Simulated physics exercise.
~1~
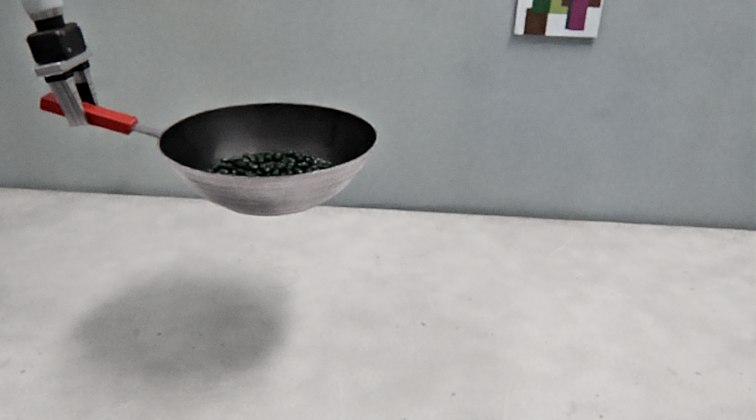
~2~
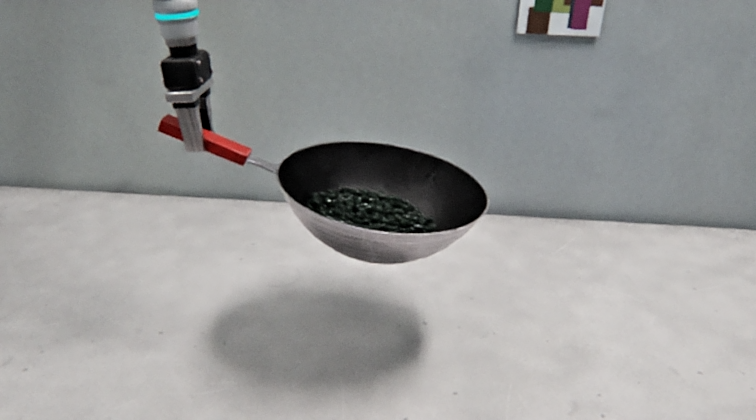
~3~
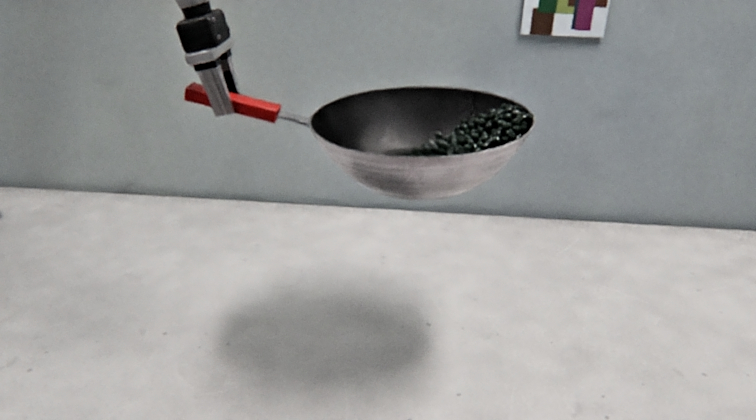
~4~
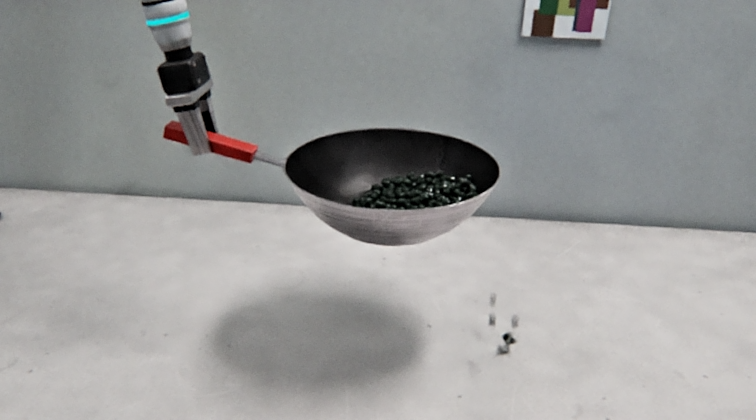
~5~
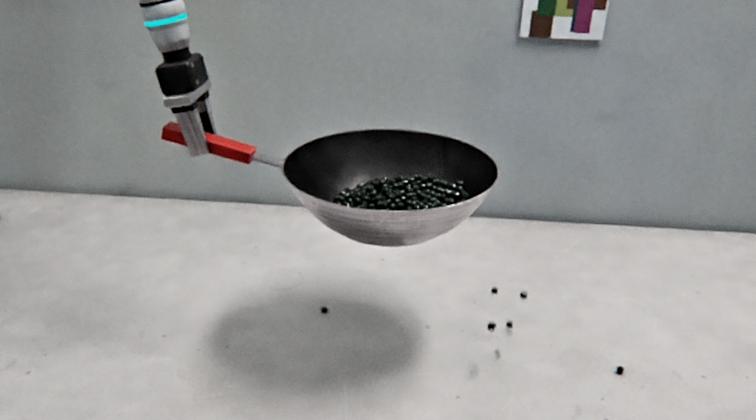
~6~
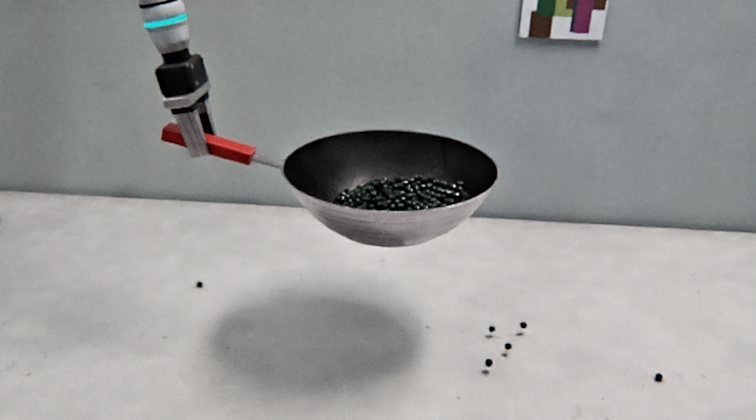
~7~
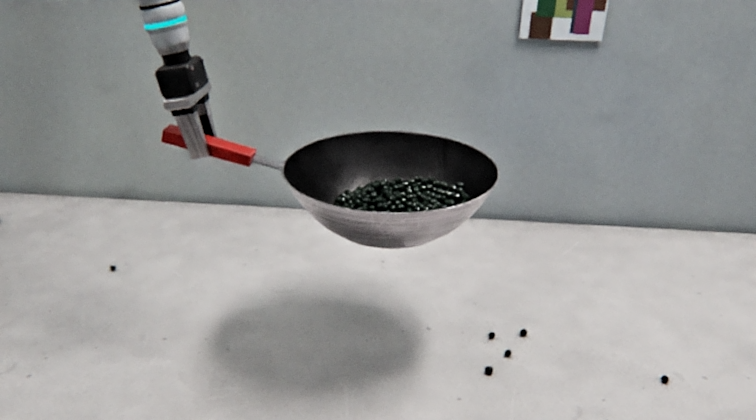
The clip opens on a robot arm gripping the red handle of a wok that holds a heap of small dark beads above a pale, flat surface. The arm carries the wok to the right and downward, and then lifts it up and a little farther right as the beads bunch toward the far right side. It lowers the wok slightly back to the left, and a few beads drop toward the surface below. They land and scatter, one rolling off to the left. The wok hangs still, most beads inside, with six lying on the surface.
